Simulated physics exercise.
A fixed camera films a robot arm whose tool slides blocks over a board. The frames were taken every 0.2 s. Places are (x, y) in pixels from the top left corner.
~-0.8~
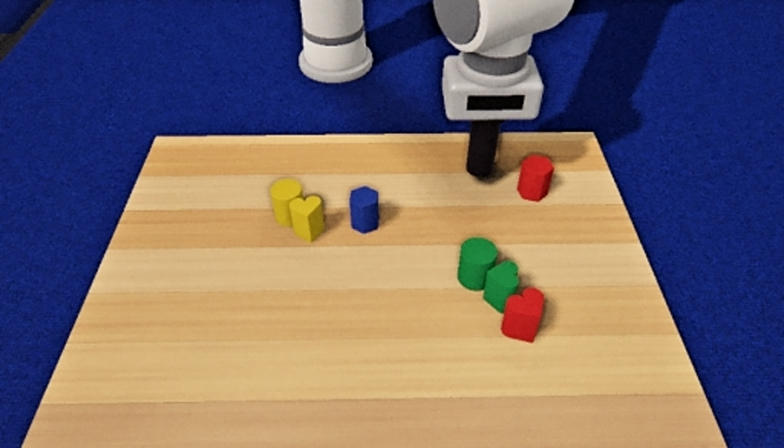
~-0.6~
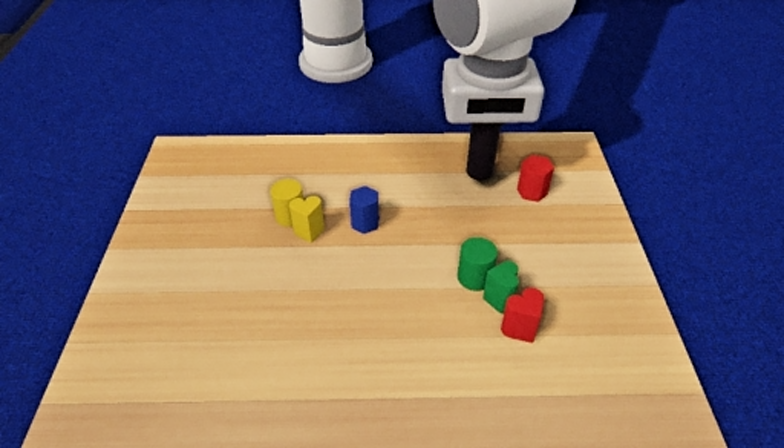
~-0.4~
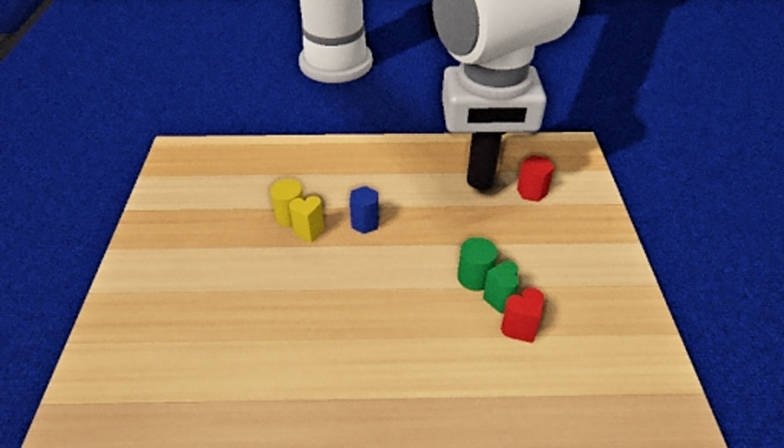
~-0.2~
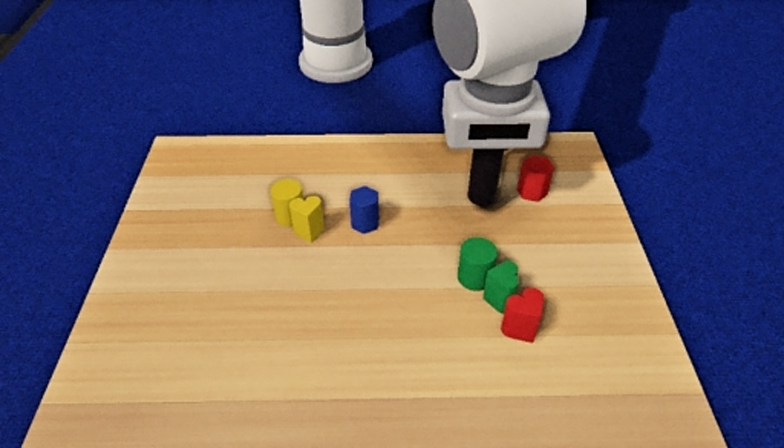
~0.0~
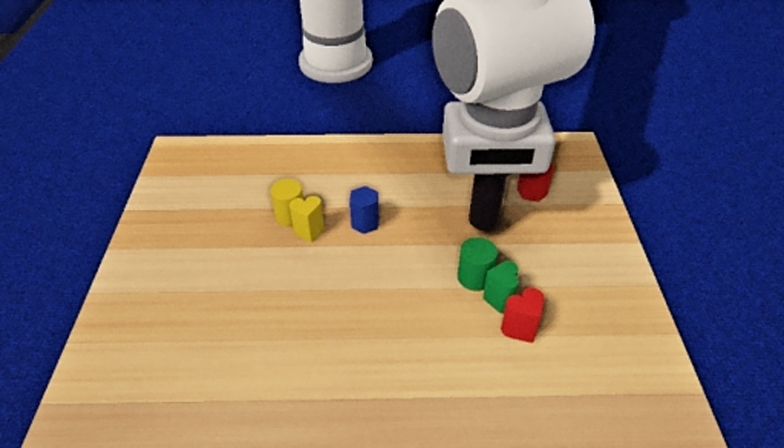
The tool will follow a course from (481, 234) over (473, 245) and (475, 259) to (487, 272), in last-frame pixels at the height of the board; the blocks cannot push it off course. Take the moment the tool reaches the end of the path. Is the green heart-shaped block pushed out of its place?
Yes, it checks out.
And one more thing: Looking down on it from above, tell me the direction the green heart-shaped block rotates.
Seen from above, counterclockwise.
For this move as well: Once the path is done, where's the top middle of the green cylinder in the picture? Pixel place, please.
The middle of its upper face should be somewhere near (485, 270).
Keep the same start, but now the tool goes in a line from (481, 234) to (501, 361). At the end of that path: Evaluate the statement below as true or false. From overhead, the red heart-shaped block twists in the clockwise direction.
That statement is not accurate.
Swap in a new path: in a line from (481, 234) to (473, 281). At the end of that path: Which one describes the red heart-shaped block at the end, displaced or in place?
Right where it was.
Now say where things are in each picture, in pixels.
The first picture shows tool's lower end (479, 169); green cylinder (479, 250); green heart-shaped block (506, 273); red heart-shaped block (528, 302); red hexagonal block (538, 164).
The second picture shows tool (480, 172); blocks still.
The third picture shows tool (480, 181); blocks still.
The fourth picture shows tool (482, 197); blocks still.
The fifth picture shows tool (483, 220); green cylinder (479, 250); green heart-shaped block (506, 273); red heart-shaped block (528, 302); red hexagonal block hidden.
The first path, step by step. Halfway along, tool (473, 239); nothing pushed yet.
At the end, tool (489, 259); green cylinder (485, 270); green heart-shaped block (514, 285), turned 30° anticlockwise; red heart-shaped block (532, 306); red hexagonal block still.
